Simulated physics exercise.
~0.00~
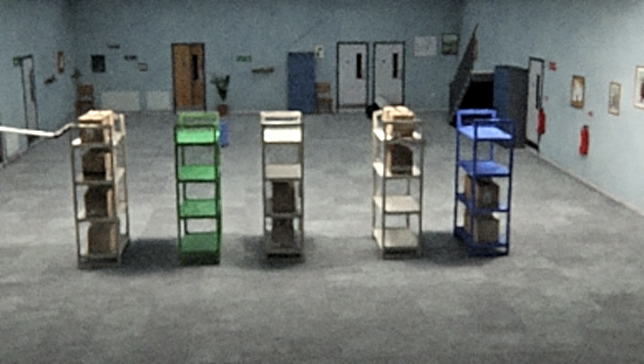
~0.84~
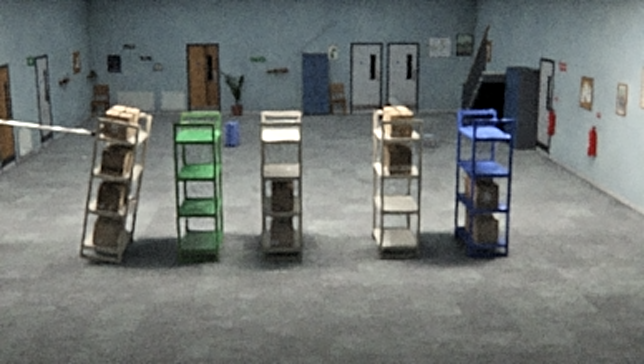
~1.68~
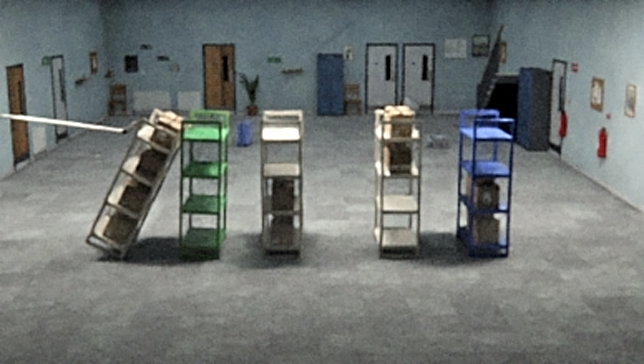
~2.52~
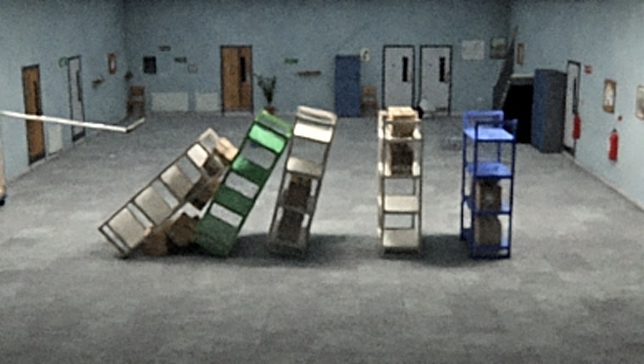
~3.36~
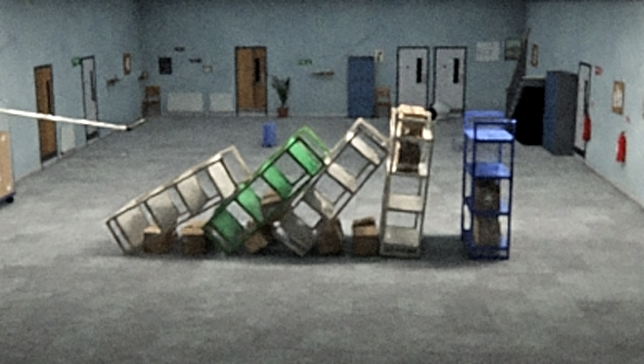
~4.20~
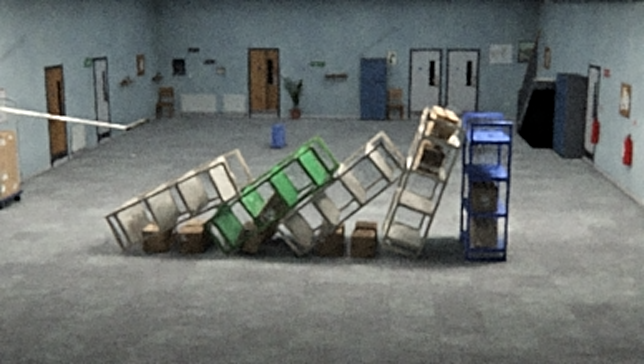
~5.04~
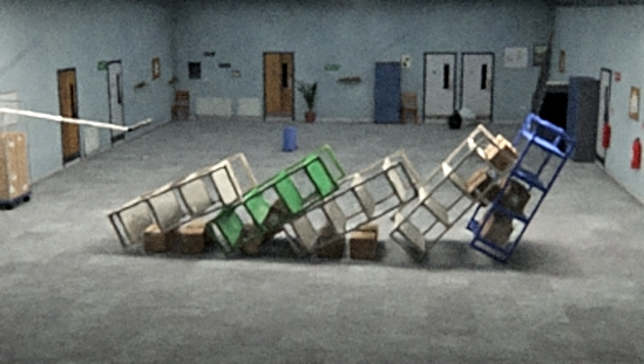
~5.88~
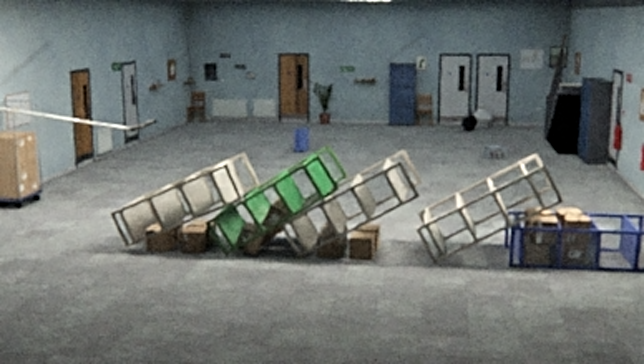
Five tall shelving racks stand in a row across the grey floor of a wide, pale blue hall, seen from the front as the view drifts slightly sideways. The second from the left is green, the one at the far right is blue, and several hold brown boxes. A pole reaching in from the left tips the first rack, which leans into the green one. The green rack and the next topple rightward as boxes spill, and the fourth slants into the blue one. Finally the blue rack lies flat at the right, while the others rest steeply slanted, none upright.
